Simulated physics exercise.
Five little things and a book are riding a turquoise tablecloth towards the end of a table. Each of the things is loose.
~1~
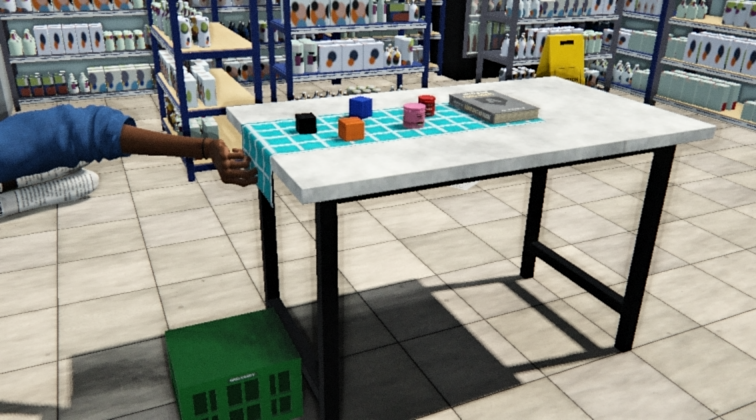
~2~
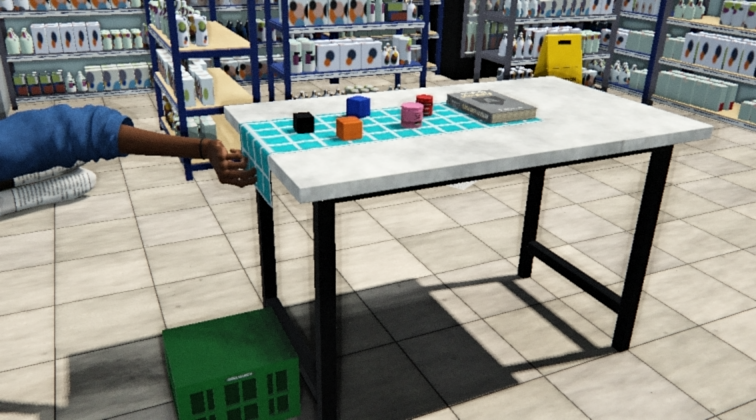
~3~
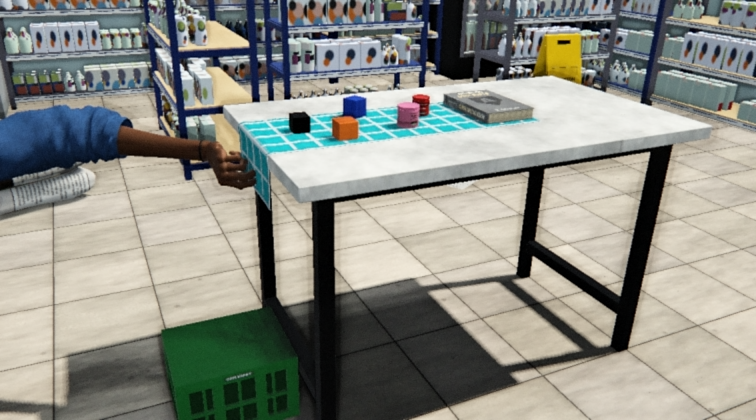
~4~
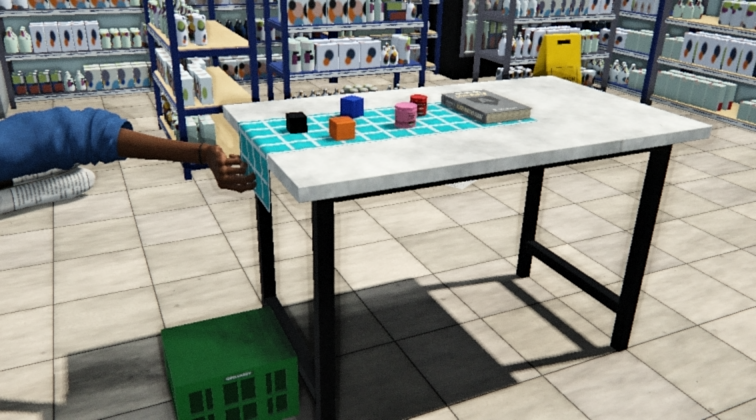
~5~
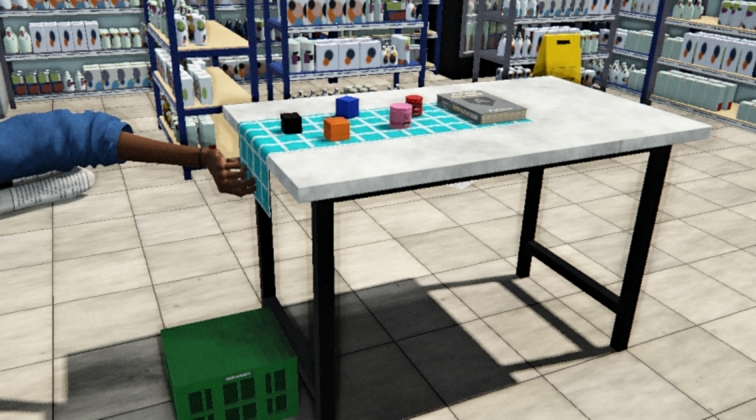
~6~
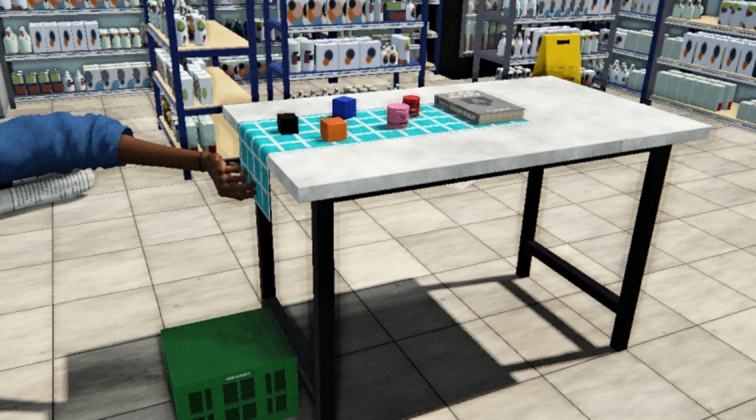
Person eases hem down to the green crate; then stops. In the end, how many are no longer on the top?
Off the top: Four.
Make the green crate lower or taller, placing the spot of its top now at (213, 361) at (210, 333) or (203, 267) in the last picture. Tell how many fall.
You'd get 3 and then 1.
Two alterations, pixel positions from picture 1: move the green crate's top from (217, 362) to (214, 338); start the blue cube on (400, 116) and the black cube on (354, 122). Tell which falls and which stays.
As for the blue cube, it stays in place; as for the black cube, it leaves the top.
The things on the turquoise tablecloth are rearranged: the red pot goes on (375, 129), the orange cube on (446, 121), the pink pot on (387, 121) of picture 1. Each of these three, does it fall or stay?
So the red pot leaves the top, the orange cube stays aboard, and the pink pot leaves the top.
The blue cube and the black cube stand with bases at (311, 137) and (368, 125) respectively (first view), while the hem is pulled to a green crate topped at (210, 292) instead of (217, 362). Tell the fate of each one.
The blue cube? Lost. The black cube? Safe.
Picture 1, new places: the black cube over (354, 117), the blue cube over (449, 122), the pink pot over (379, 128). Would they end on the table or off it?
Black cube dropped, blue cube kept, pink pot dropped.
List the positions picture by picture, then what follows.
The first frame shows hem (273, 208); black cube (306, 115); orange cube (351, 120); blue cube (361, 98); pink pot (414, 105); red pot (427, 97); top of the crate (217, 362).
The second frame shows hem (272, 207); black cube (303, 114).
The third frame shows hem (271, 210); orange cube (345, 120).
The fourth frame shows hem (270, 213); blue cube (352, 98); top of the crate (213, 361).
The fifth frame shows hem (271, 218); pink pot (401, 105).
The sixth frame shows hem (271, 221); black cube (288, 115); orange cube (334, 121); blue cube (344, 98); pink pot (398, 106); red pot (411, 97).
Soon after, hem near (257, 285); black cube and orange cube gone.
After that, hem on the crate; black cube, orange cube and blue cube gone.
In the end, hem on the crate; black cube, orange cube, blue cube and pink pot gone. The count of fallen things is four.
